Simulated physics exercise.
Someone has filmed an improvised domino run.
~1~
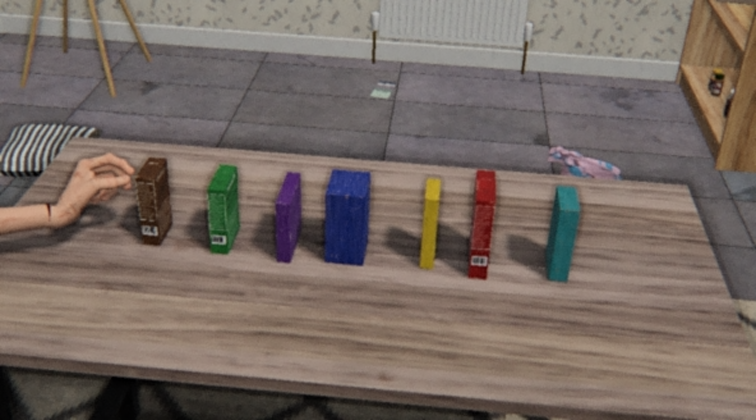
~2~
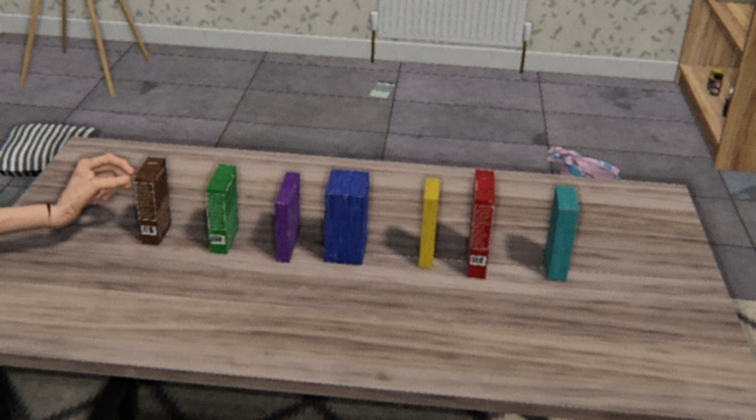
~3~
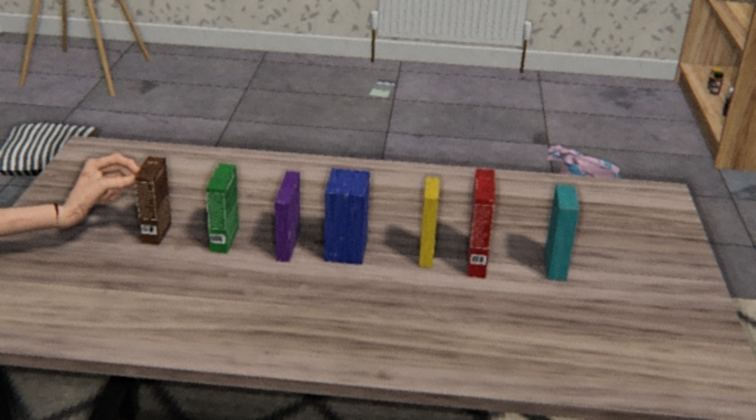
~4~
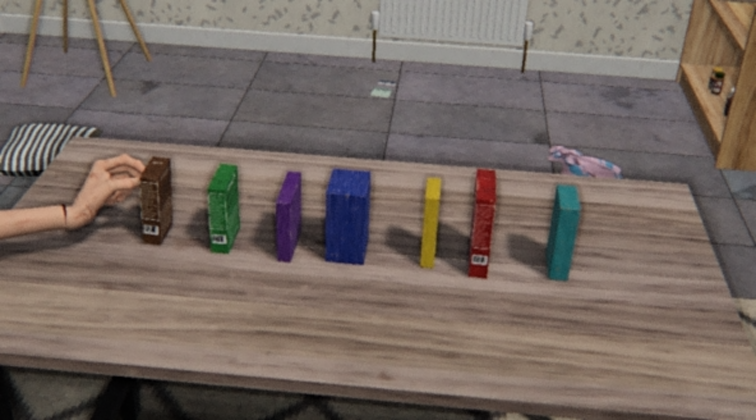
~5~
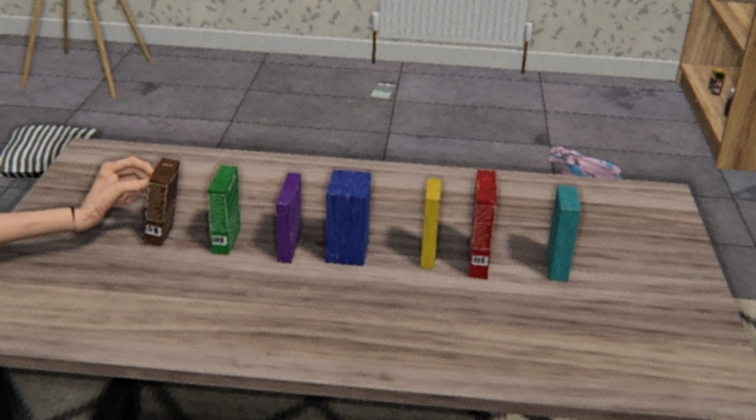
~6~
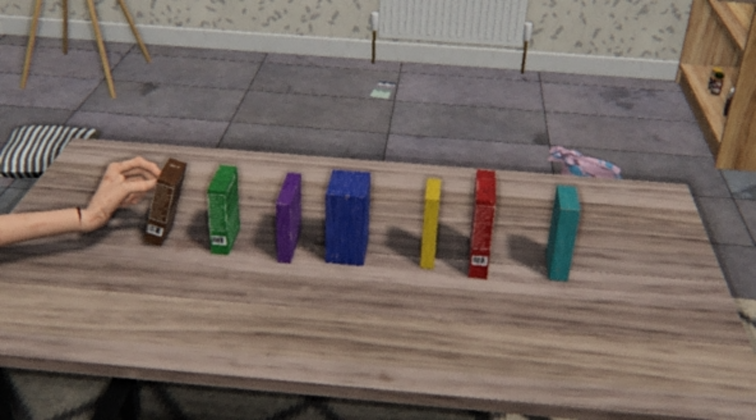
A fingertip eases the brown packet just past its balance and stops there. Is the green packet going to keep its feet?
The green packet tips over.
Then, 0.30 s after the last picture, brown packet 66° over; green packet tipped 35° from how it was near (248, 213).
Then, 0.40 s after the last picture, brown packet 72° over; green packet tipped 52° from how it was near (259, 219); purple block tipped 15° from how it was.
At rest, tipped over on the table, green packet; left askew, purple block; the other 3 in place. Seen from the same camera at the end, green packet near (264, 223).
